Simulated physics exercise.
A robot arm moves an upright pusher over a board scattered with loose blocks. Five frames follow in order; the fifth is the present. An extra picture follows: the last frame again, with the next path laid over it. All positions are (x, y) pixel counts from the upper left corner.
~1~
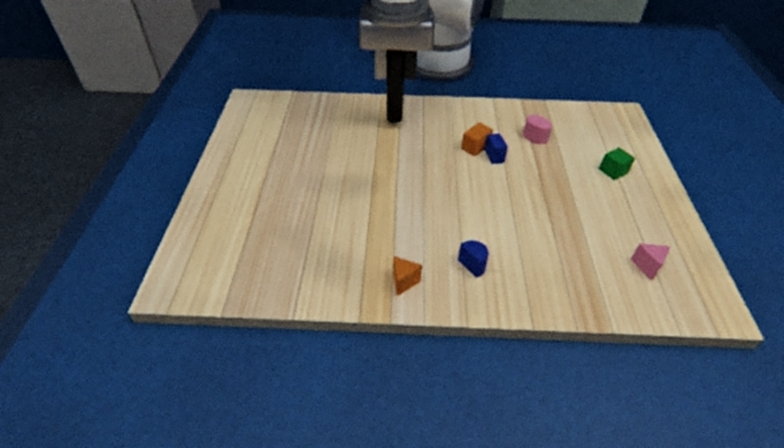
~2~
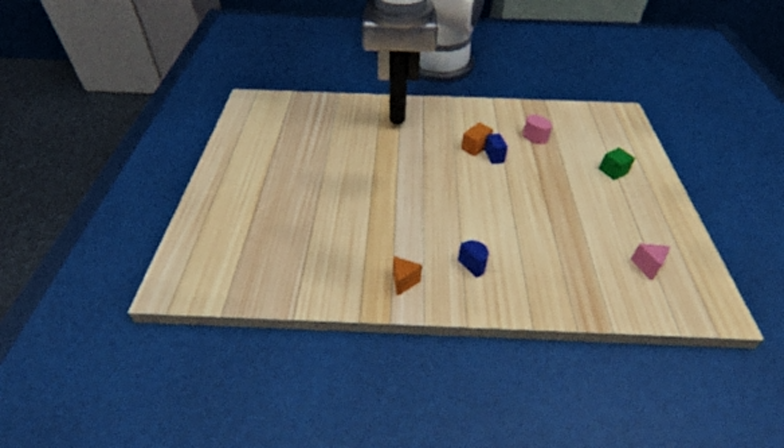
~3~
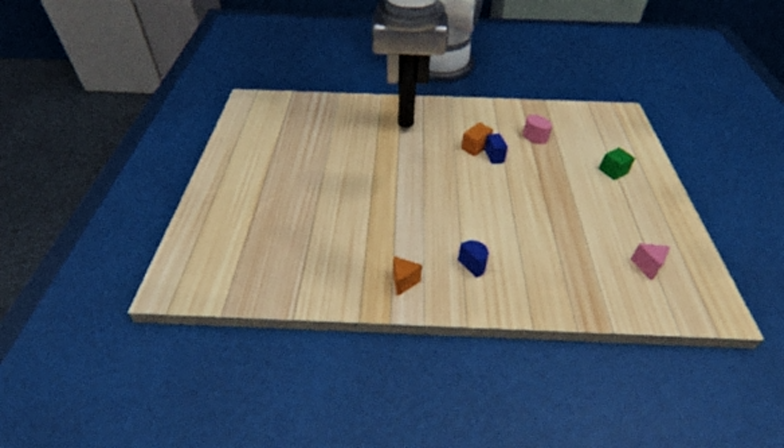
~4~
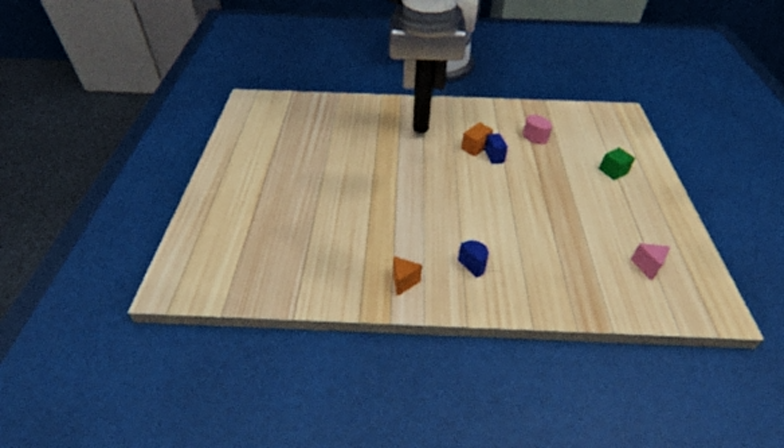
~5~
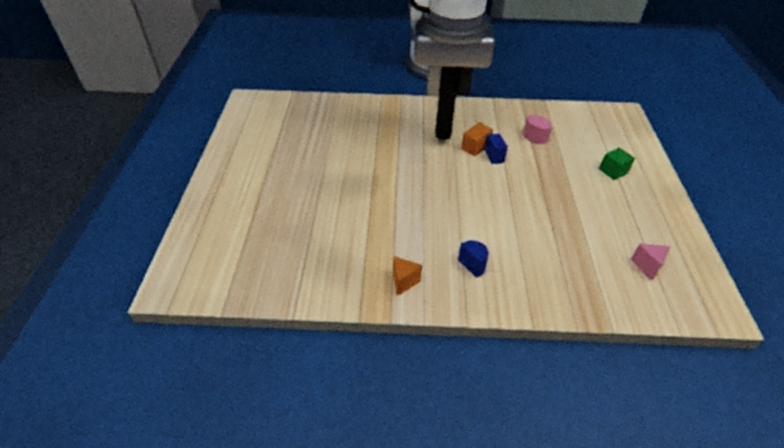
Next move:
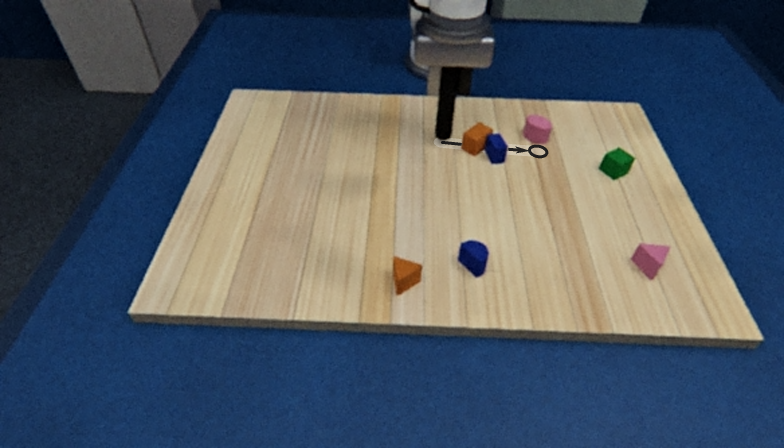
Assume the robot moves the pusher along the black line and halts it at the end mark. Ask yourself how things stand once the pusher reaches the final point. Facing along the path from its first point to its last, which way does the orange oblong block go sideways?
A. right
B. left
I choose A.
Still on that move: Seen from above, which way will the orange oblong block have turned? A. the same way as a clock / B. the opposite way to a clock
A (the same way as a clock)
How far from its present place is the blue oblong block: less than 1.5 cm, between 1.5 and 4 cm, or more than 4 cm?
The best fit is over 4 cm.
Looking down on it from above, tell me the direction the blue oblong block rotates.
From above, the turn goes clockwise.
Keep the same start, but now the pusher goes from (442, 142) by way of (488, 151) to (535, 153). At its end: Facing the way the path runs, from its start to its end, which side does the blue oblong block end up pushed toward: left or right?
Right.
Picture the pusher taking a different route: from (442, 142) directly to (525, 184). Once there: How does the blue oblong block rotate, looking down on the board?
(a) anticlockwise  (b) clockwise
My answer is option b.
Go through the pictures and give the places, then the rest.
Pusher's lower end at (394, 119); orange oblong block at (478, 131); blue oblong block at (498, 140); pink oval at (539, 121), in the first picture.
Pusher at (397, 120); blocks still, in the second picture.
Pusher at (406, 124); blocks still, in the third picture.
Pusher at (421, 129); blocks still, in the fourth picture.
Pusher at (443, 136); orange oblong block at (478, 131); blue oblong block at (498, 140); pink oval at (539, 121), in the fifth picture.
Drawn move, from (442, 142) directly to (538, 151).
The first path, step by step. One third of the way, pusher at (476, 139); orange oblong block at (495, 133), turned 25° anticlockwise; blue oblong block at (509, 143), turned 30° clockwise.
Two thirds of the way, pusher at (507, 143); orange oblong block at (527, 140), turned 15° clockwise; blue oblong block at (531, 153), turned 70° clockwise.
At the end, pusher at (540, 145); orange oblong block at (544, 147), turned 45° clockwise; blue oblong block at (537, 157), turned 100° clockwise; pink oval still.
